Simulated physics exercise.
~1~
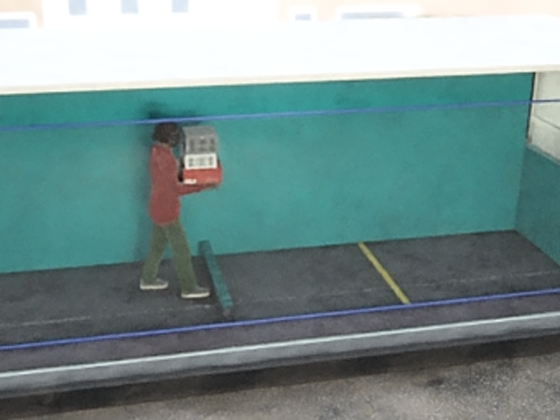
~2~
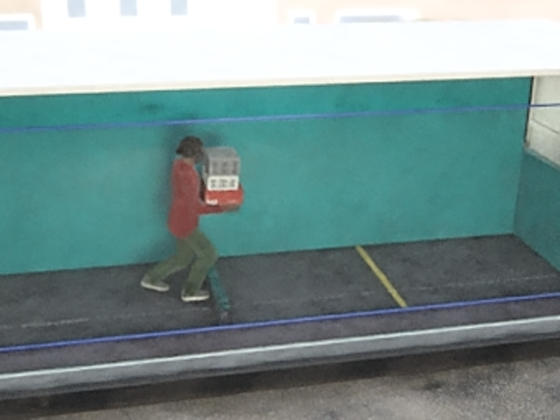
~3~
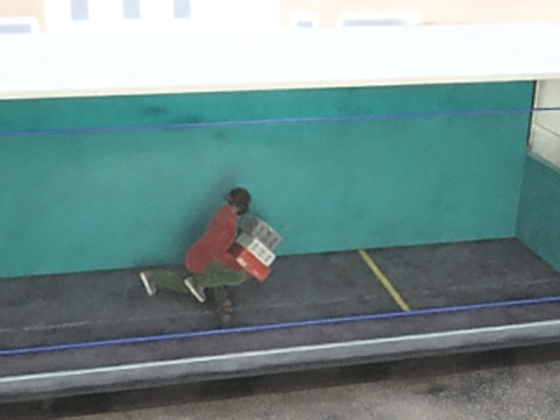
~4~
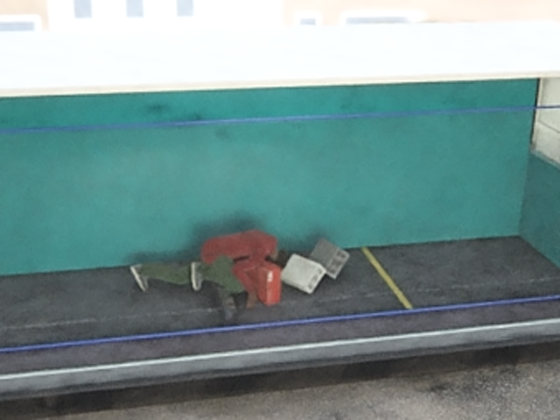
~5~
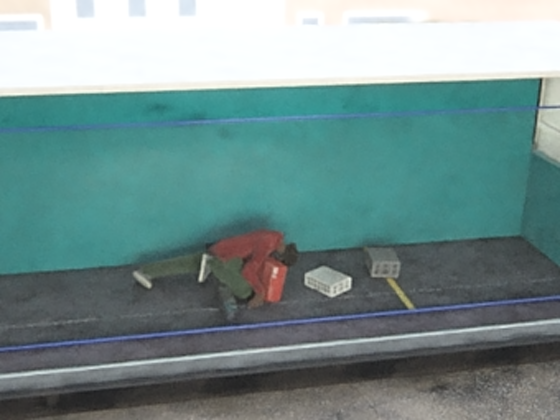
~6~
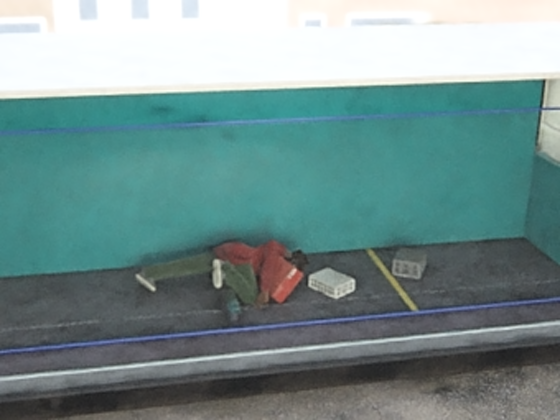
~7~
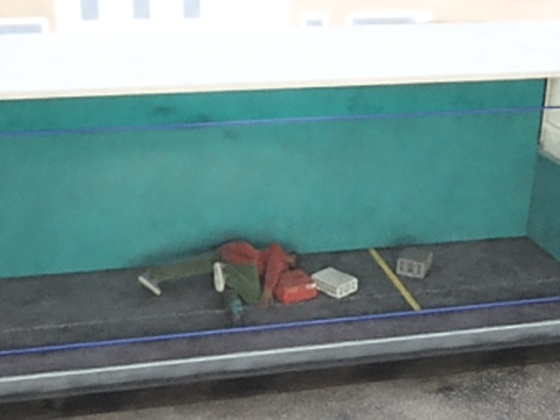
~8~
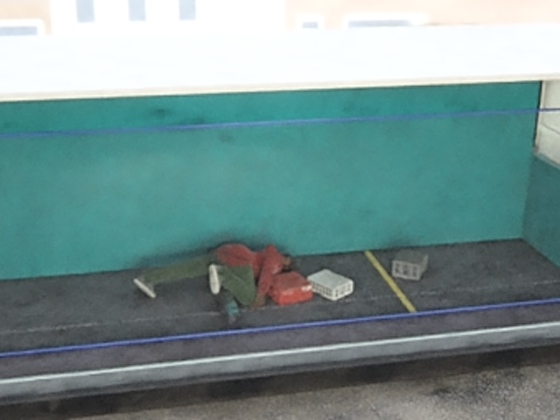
Person carrying stacked boxes tripping over a low rail and falling flat, the grey crate tumbling past a yellow line.
